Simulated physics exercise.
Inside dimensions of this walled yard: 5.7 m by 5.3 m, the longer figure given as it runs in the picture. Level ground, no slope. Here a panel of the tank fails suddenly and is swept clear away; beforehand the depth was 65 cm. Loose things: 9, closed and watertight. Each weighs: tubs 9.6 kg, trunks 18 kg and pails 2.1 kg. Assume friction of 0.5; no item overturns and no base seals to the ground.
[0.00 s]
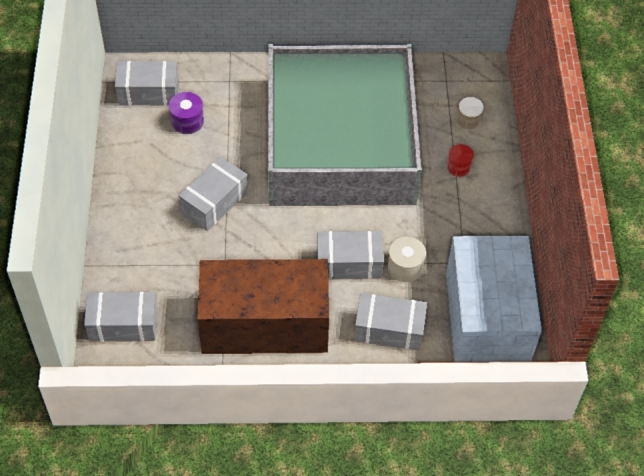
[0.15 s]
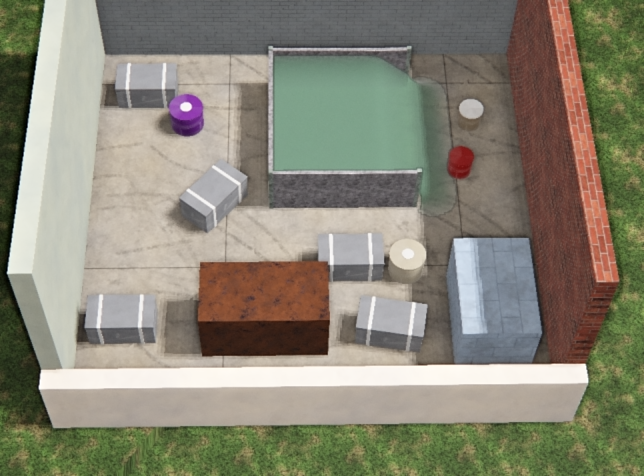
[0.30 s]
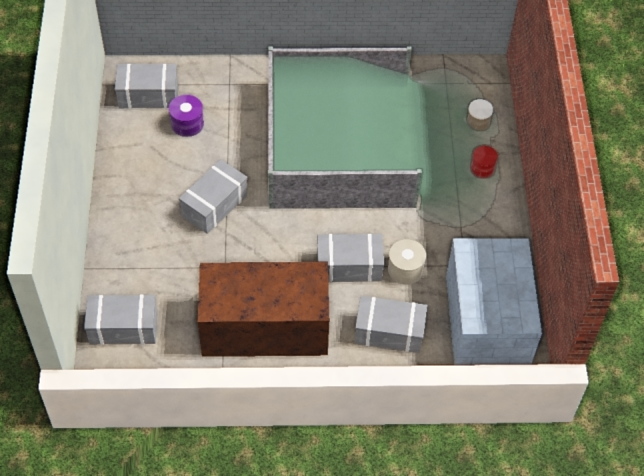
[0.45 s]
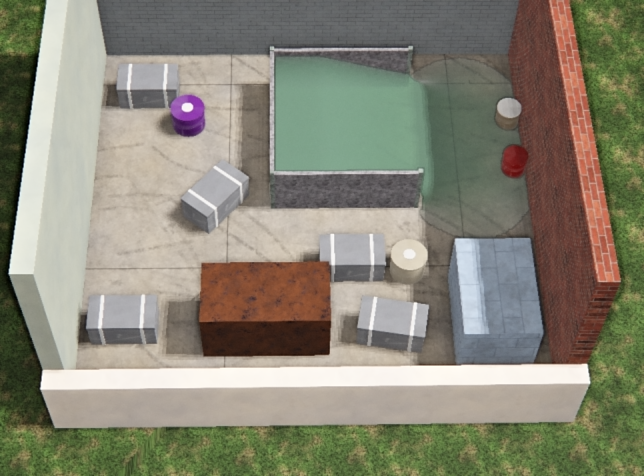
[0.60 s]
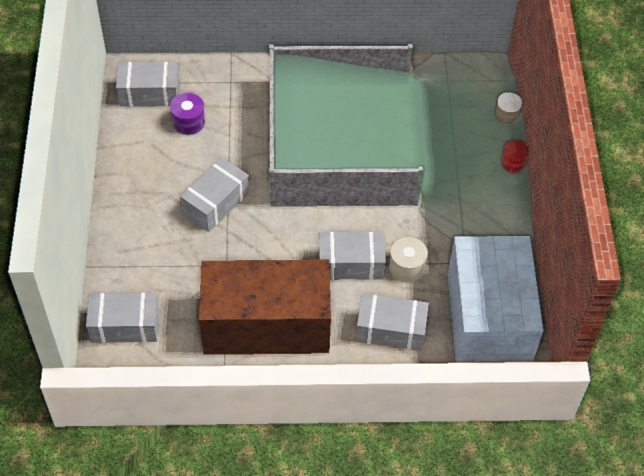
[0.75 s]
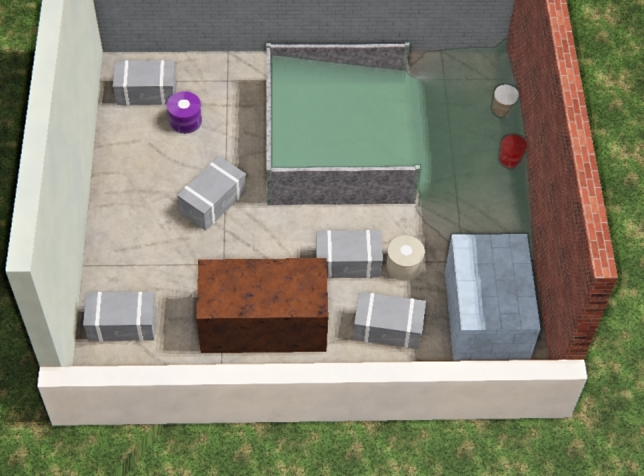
Greenish water burst out of the right side of a stone tank and spread across the paving, pushing a red pail and a pale one toward the brick wall while everything else stayed put.
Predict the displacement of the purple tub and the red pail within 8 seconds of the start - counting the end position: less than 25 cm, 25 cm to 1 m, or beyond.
The purple tub? It does not go anywhere much. The red pail? It relocates a long way.
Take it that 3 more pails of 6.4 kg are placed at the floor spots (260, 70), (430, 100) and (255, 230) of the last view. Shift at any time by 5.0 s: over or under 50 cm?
Lab note - in order: Above threshold / above threshold / above threshold.
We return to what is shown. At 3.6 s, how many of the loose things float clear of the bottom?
That would be 3 of them.
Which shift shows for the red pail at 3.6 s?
Displacement near 150 cm.
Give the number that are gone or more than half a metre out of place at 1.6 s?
The number by then is 2.
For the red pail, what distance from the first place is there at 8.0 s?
450 cm.
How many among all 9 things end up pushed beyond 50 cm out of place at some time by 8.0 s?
It works out to 7.
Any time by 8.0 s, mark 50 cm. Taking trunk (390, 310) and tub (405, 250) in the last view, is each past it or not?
The first never reached the threshold, and the second topped the threshold.
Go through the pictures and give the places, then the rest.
The purple tub at (186, 105) rests on the ground; the red pail at (461, 154), on the bottom; 3.7 m2 under water; 0 of 9 have shifted, in the first frame.
The purple tub at (186, 107), on the bottom; the red pail at (462, 156), on the bottom; 4.8 m2 under water; 0 of 9 have shifted, in the second frame.
The purple tub at (186, 108), on the bottom; the red pail at (485, 155) rests on the ground, 31 cm from its start; 6.0 m2 under water; 2 of 9 have shifted, in the third frame.
The purple tub at (187, 108) rests on the ground; the red pail at (516, 155), on the bottom, 69 cm from its start; 7.6 m2 under water; 2 of 9 have shifted, in the fourth frame.
The purple tub at (187, 106) rests on the ground; the red pail at (517, 150) floats, 69 cm from its start; 8.2 m2 under water; 2 of 9 have shifted, in the fifth frame.
The purple tub at (184, 104) rests on the ground; the red pail at (514, 144), afloat, 68 cm from its start; 8.4 m2 under water; 2 of 9 have shifted, in the sixth frame.
After 1.6 s the purple tub is near (184, 104), 0.0 m from its start, aground; the red pail is near (510, 189), 1.0 m from its start, afloat; 2 afloat.
After 3.6 s the purple tub is near (184, 104), 0.0 m from its start, aground; the red pail is near (420, 248), 1.7 m from its start, afloat; 3 afloat.
After 5.6 s the purple tub is near (184, 104), 0.0 m from its start, aground; the red pail is near (227, 255), 3.4 m from its start, afloat; 7 afloat.
After 8.0 s the purple tub is near (181, 100), 0.1 m from its start, aground; the red pail is near (137, 268), 4.4 m from its start, afloat; 8 afloat.
